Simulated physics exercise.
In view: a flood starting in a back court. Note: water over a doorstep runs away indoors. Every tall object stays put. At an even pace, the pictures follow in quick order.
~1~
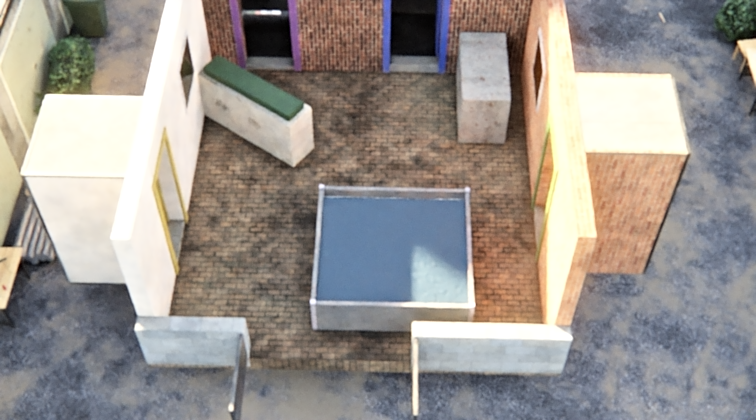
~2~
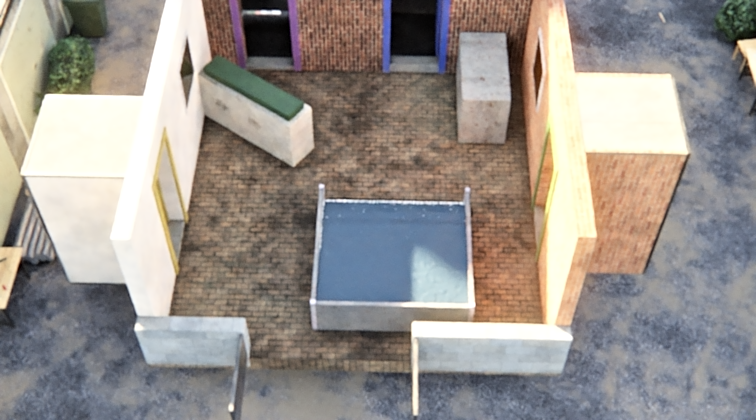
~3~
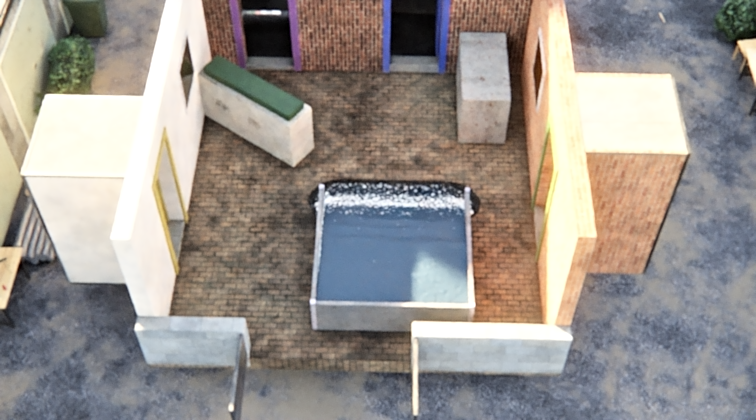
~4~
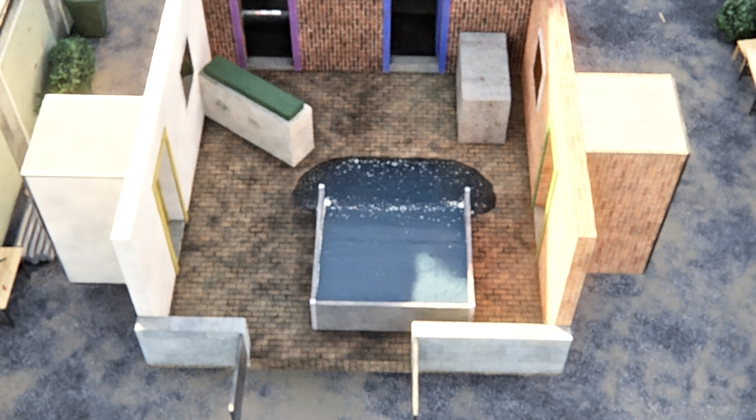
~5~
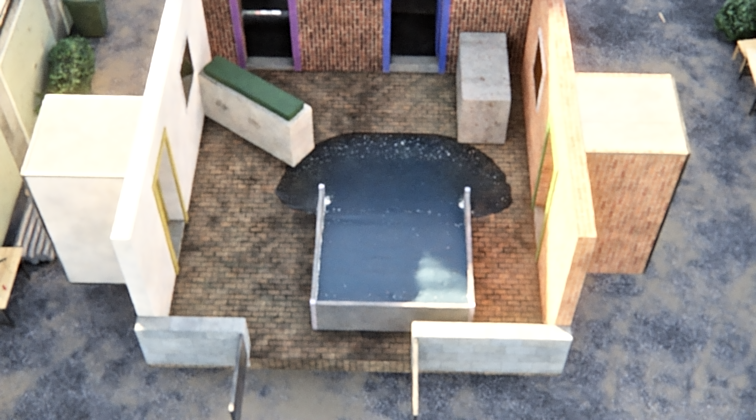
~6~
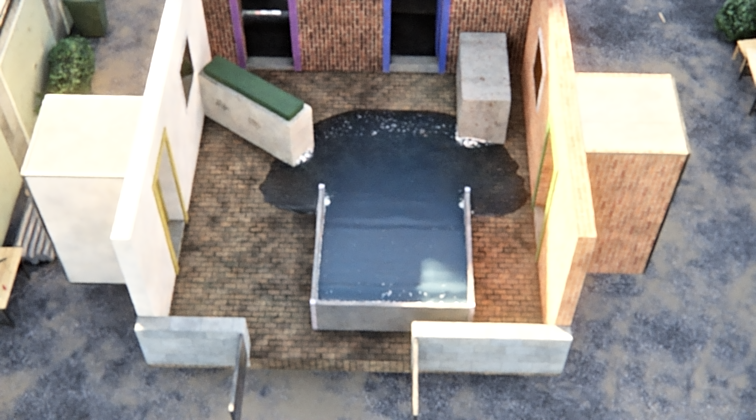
Water in an open tank pours out its far side and spreads across the brick court.
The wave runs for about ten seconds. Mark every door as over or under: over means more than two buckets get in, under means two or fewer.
Green door - under; yellow door - under; purple door - over; blue door - over.
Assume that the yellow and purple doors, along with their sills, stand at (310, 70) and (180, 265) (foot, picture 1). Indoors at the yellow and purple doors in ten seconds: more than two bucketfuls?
As it turns out, the yellow door runs past it while the purple door keeps within it.
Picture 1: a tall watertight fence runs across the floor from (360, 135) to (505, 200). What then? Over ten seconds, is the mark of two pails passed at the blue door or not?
Result: Blue remains below the limit.
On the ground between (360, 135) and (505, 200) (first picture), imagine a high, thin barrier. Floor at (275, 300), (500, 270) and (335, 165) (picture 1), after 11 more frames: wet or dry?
Taking the points in order, they are high and dry, inundated and inundated.
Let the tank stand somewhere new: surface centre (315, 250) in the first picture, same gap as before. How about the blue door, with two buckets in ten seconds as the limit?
The blue door exceeds the threshold.
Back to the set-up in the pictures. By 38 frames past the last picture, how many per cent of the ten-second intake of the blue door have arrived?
Something like 100 in a hundred.
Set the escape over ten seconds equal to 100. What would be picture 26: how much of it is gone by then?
Roughly 40 percent.
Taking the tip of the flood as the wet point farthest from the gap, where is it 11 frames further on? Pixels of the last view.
Close to (213, 71), I think.
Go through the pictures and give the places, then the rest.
Still water in the open tank at (393, 247), in the first picture.
Water pours out on the open tank's far side and has run to a hidden place, in the second picture.
The front is at (472, 198), out from the gap on the open tank's far side, in the third picture.
The front is at (486, 187), out from the gap on the open tank's far side, in the fourth picture.
The front is at (488, 163), out from the gap on the open tank's far side, in the fifth picture.
Water pours out on the open tank's far side and has run to (448, 118), in the sixth picture.
A moment on, water covers 45 % of the floor; the green door not reached, the yellow door not reached, the purple door not reached, the blue door under two buckets in.
Next, water covers 55 % of the floor; the green door not reached, the yellow door not reached, the purple door under two buckets in, the blue door far over two buckets in.
Then, water covers 70 % of the floor; the green door wet at the sill, nothing in, the yellow door wet at the sill, nothing in, the purple door over two buckets in, the blue door far over two buckets in.
Later, water covers 90 % of the floor; the green door wet at the sill, nothing in, the yellow door wet at the sill, nothing in, the purple door far over two buckets in, the blue door far over two buckets in.
In the end, water covers 95 % of the floor; the green door wet at the sill, nothing in, the yellow door wet at the sill, nothing in, the purple door far over two buckets in, the blue door far over two buckets in.
